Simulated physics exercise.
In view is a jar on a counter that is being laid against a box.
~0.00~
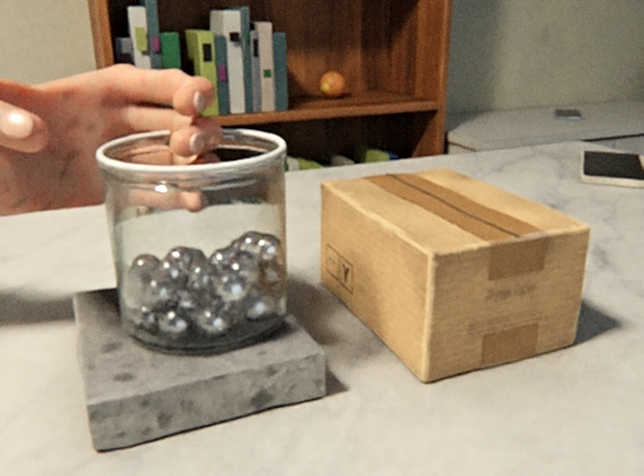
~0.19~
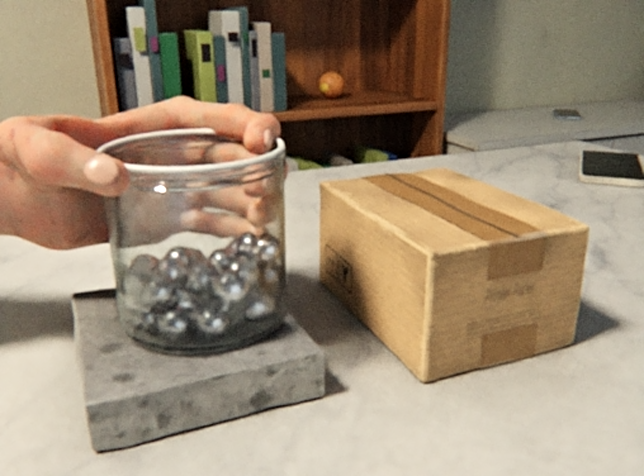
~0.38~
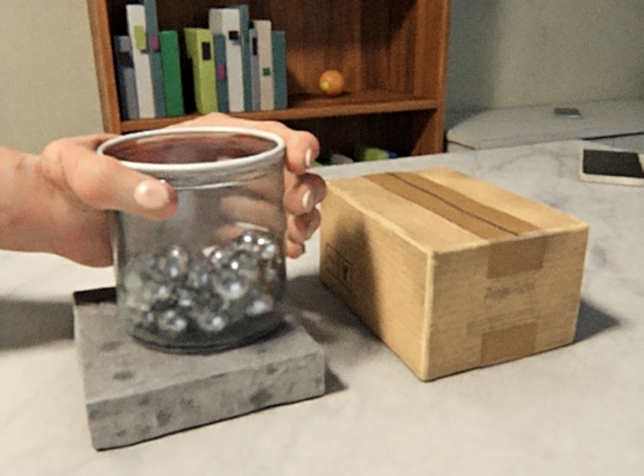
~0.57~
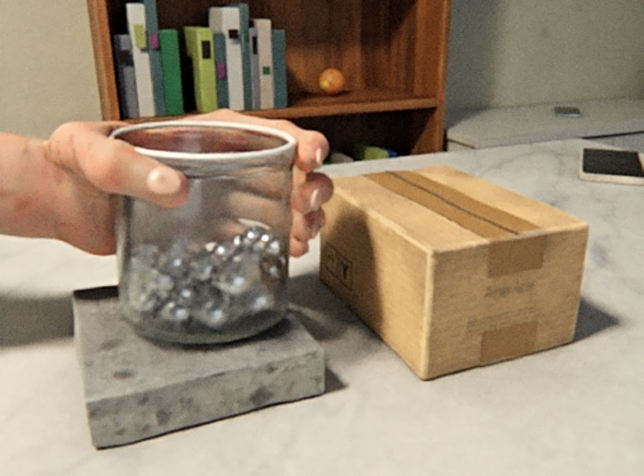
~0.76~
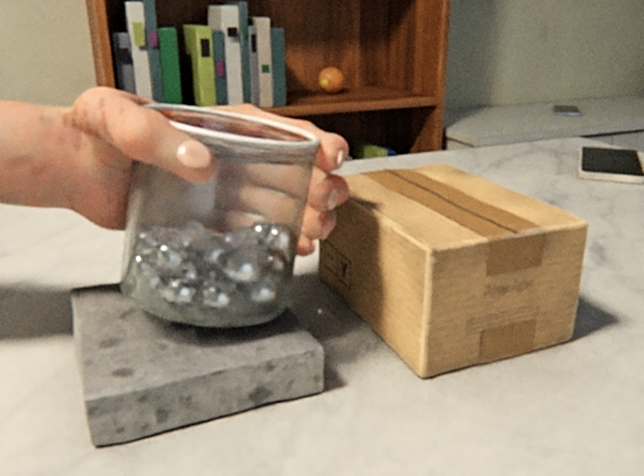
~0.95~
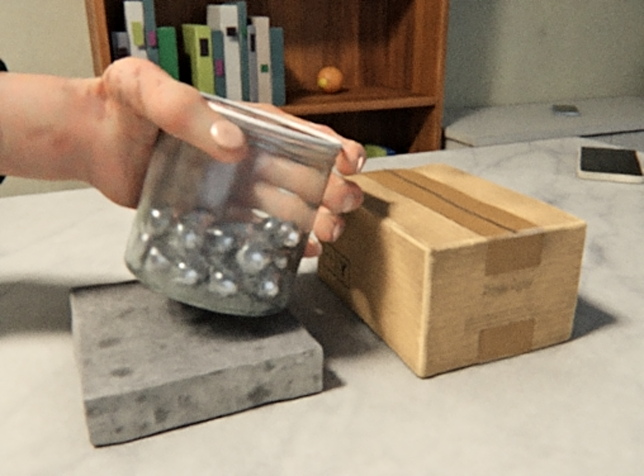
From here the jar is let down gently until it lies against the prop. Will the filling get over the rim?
Resting there: Filling fully retained.
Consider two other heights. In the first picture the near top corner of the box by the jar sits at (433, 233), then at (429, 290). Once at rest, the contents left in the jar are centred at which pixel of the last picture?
First height: Roughly (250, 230); second height: Roughly (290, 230).
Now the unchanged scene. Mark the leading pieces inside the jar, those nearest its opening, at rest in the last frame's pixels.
They end up at roughly pixel (293, 221) in the last picture.
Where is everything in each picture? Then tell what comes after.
In the first frame, jar near (201, 232), a third full of steel balls; box near (438, 257), reaching half way up the jar.
In the second frame, jar near (200, 232), upright; rim near (276, 141); top of the contents near (202, 276).
In the third frame, jar near (200, 231), upright; rim near (277, 139); box near (437, 256).
In the fourth frame, jar near (205, 223), leaning 4°; rim near (287, 137); top of the contents near (175, 259).
In the fifth frame, jar near (218, 209), leaning 12°; rim near (310, 136); box near (436, 253).
In the sixth frame, jar near (232, 199), leaning 20°; rim near (331, 140); box near (435, 253), reaching half way up the jar.
After 1.22 s, the jar leans 32°; everything is still inside.
After 1.51 s, the jar leans 45°; everything is still inside.
After 1.85 s, the jar rests on the box at 47°; everything is still inside.
In the end (2.1 s), the jar rests on the box at 47°; everything is still inside.
